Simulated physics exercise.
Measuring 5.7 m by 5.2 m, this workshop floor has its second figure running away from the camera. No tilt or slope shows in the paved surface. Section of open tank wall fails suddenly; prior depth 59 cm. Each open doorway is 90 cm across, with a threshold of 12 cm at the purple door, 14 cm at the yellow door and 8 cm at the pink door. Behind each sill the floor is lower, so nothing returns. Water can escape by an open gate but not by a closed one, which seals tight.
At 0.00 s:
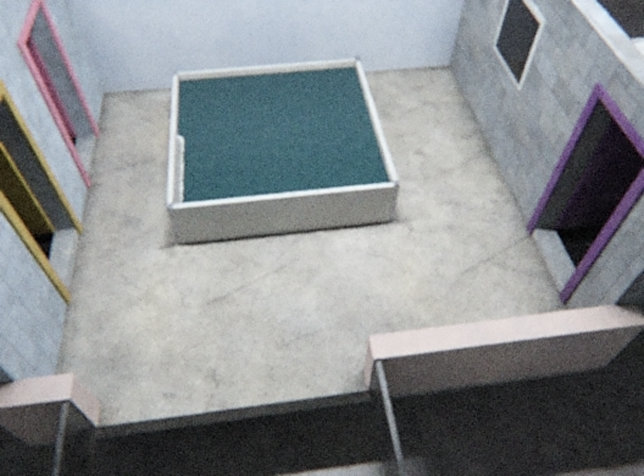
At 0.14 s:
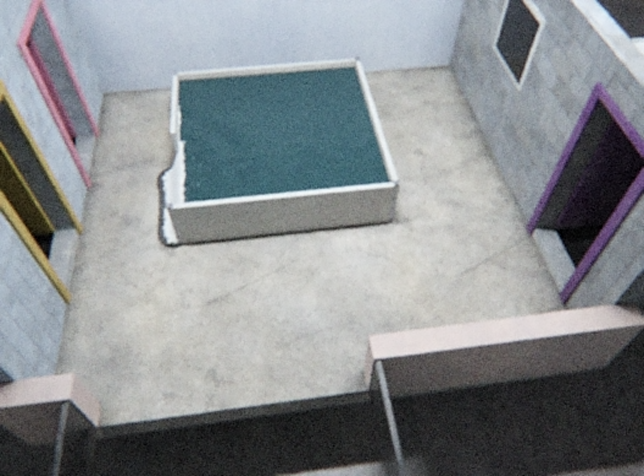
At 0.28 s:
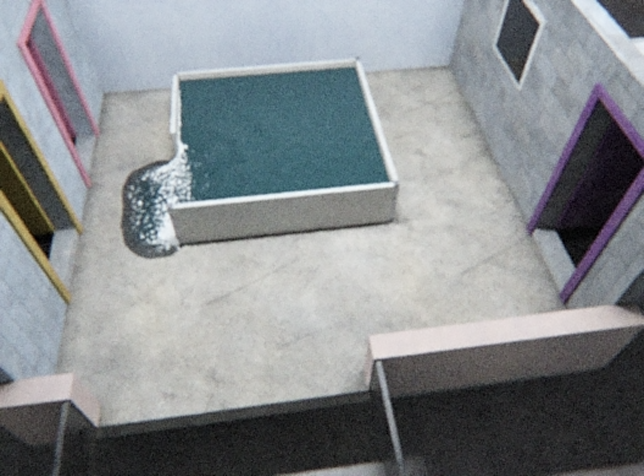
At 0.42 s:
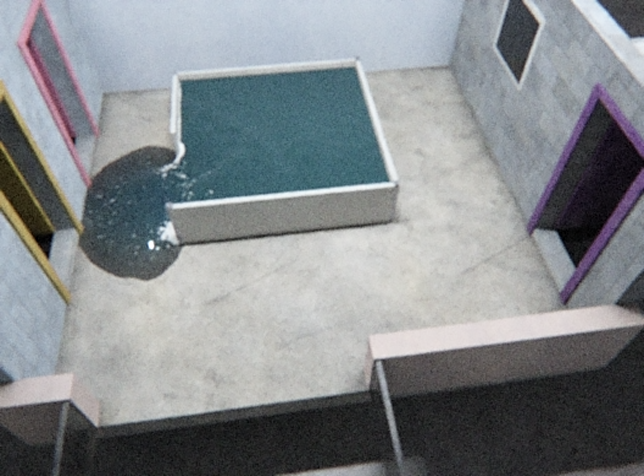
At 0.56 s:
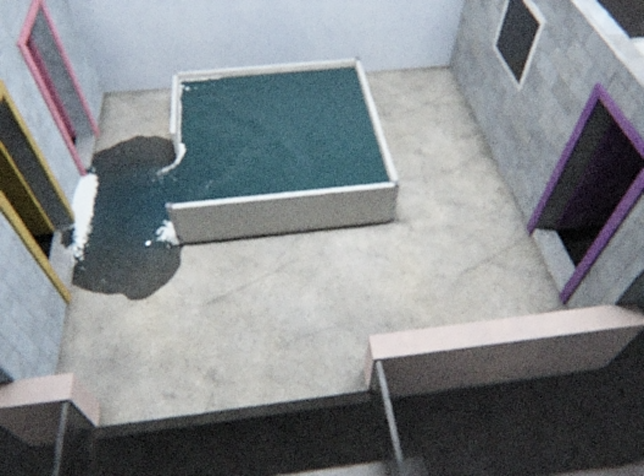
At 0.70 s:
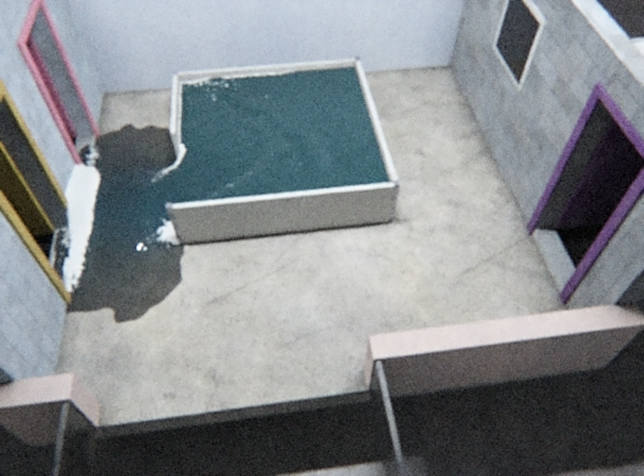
At first, dark green water sits still in a low, pale-walled open tank on a bare floor. Then a gap opens in the tank's left side, and water pours out, foaming white, and spreads leftward into a dark pool that reaches the left wall by the yellow doorway and widens along it.
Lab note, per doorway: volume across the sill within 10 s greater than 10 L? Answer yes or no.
Purple door: No; yellow door: Yes; pink door: Yes.
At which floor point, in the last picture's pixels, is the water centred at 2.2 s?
Around (231, 180) in the last picture.
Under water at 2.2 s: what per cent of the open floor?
Some 30 per cent of the floor is wet.
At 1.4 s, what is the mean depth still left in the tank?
Roughly 47 centimetres.
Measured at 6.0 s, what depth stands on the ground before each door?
Depths in cm: Purple 6, yellow 20, pink 12.
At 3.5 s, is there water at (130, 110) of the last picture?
Awash.
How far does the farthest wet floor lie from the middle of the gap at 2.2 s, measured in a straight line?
Roughly 3.0 m.
After 1.4 s water covers 20 % of the floor and is deepest (43 cm) near (83, 218); purple door not reached, yellow door 33 cm at the sill, 42 L in, pink door 19 cm at the sill, 23 L in.
After 2.2 s water covers 30 % of the floor and is deepest (43 cm) near (83, 218); purple door not reached, yellow door 35 cm at the sill, 148 L in, pink door 20 cm at the sill, 60 L in.
After 3.5 s water covers 50 % of the floor and is deepest (32 cm) near (54, 392); purple door not reached, yellow door 27 cm at the sill, 270 L in, pink door 16 cm at the sill, 122 L in.
After 6.0 s water covers 85 % of the floor and is deepest (23 cm) near (54, 392); purple door 6 cm at the sill, 0 L in, yellow door 20 cm at the sill, 351 L in, pink door 12 cm at the sill, 177 L in.
After 10.0 s water covers 95 % of the floor and is deepest (14 cm) near (54, 392); purple door 11 cm at the sill, 0 L in, yellow door 12 cm at the sill, 370 L in, pink door 8 cm at the sill, 197 L in.
